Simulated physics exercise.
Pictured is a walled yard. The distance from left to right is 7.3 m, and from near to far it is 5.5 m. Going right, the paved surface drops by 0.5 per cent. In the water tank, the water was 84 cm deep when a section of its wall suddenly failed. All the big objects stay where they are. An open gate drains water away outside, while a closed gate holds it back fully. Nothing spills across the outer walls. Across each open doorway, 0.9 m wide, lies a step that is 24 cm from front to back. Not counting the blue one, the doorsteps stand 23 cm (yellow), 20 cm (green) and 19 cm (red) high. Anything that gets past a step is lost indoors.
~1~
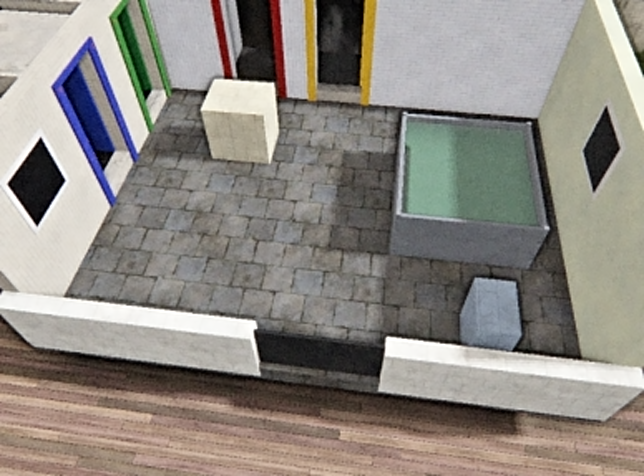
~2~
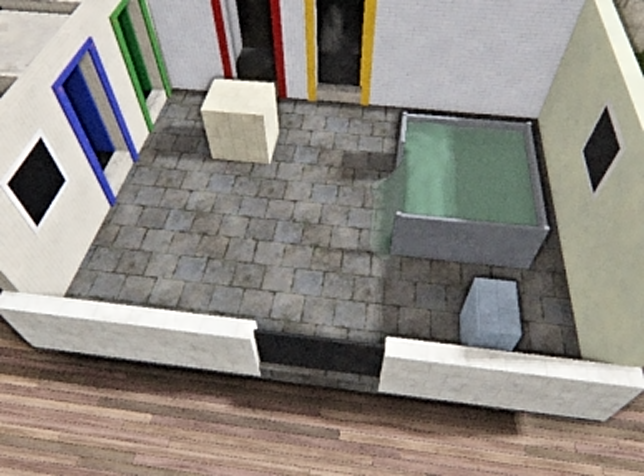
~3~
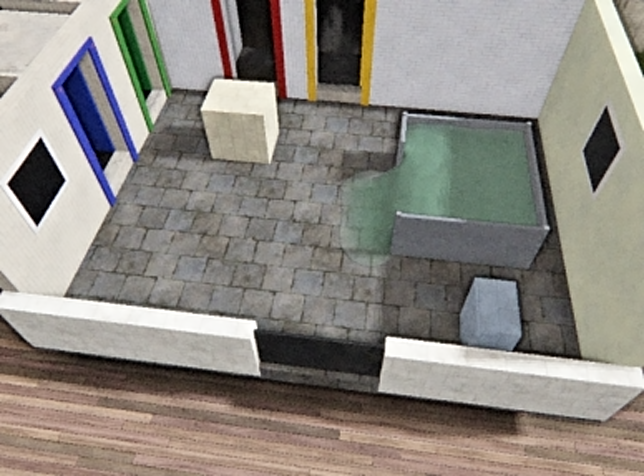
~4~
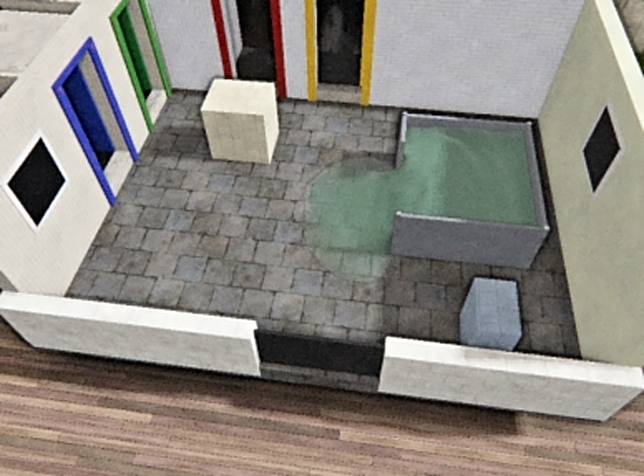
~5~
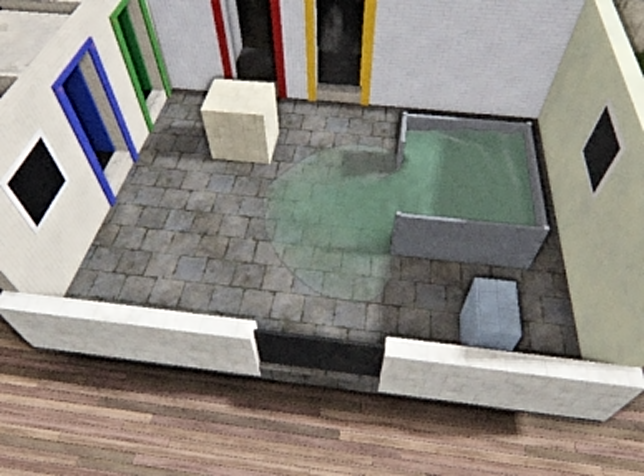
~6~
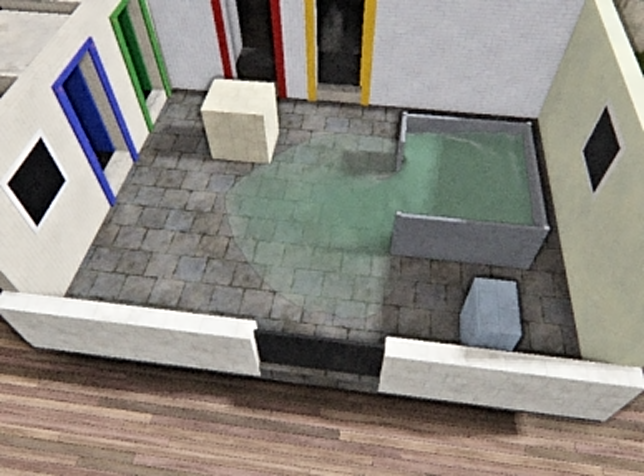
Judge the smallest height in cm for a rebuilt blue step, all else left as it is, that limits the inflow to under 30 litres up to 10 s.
Roughly 27 cm at the least.
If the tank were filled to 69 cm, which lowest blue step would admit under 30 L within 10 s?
In that case, roughly 21 cm.
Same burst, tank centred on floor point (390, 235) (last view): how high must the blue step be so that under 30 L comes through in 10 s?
A height near 26 cm.
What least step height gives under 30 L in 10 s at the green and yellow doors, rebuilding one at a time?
You'd want about 12.0 centimetres at green and about 8.0 centimetres at yellow.
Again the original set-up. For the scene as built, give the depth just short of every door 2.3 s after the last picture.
Centimetres: Yellow = 10, blue = 29, green = 9, red = 7.
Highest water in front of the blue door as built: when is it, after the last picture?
I'd say near 1.4 seconds.
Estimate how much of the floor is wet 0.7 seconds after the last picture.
50 %.
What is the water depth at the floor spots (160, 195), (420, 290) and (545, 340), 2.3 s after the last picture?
17, 0 and 0 cm, respectively.
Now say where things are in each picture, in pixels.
The first picture shows still water, 84 cm deep, in the water tank at (467, 170); the blue door at (104, 136) is dry.
In the second picture, water pours out at (398, 204) and has run 0.4 m, to (376, 187); about 11 cm deep outside, 84 cm at the back.
In the third picture, the gap is at (398, 205), the front 0.9 m out at (346, 197); the back of the water tank holds 84 cm.
In the fourth picture, water pours out at (398, 206) and has run 1.5 m, to (308, 204); about 11 cm deep outside, 80 cm at the back.
In the fifth picture, water pours out at (398, 207) and has run 2.1 m, to (268, 206); about 8 cm deep outside, 71 cm at the back.
In the sixth picture, water pours out at (398, 206) and has run 2.8 m, to (229, 202); about 6 cm deep outside, 73 cm at the back; 1.9 m in a straight line remain to the blue door at (104, 136).
Then, 0.7 s after the last picture water covers 50 % of the floor, deepest (39 cm) near (383, 229); 29 cm at the blue door, 0 litres in over its 27 cm step.
Then, 2.3 s after the last picture water covers 65 % of the floor, deepest (38 cm) near (91, 294); 29 cm at the blue door, 22 litres in over its 27 cm step.
Then, 9.3 s after the last picture water covers 100 % of the floor, deepest (21 cm) near (553, 229); 7 cm at the blue door, 28 litres in over its 27 cm step.
At the blue door as built, the water peaked near 34 cm, 1.3 s after the last picture.
With a step of 23.5 cm, 61 litres would have come in within the 10 s; with 31.5 cm, 6 litres. So under 30 litres takes about 27 cm.
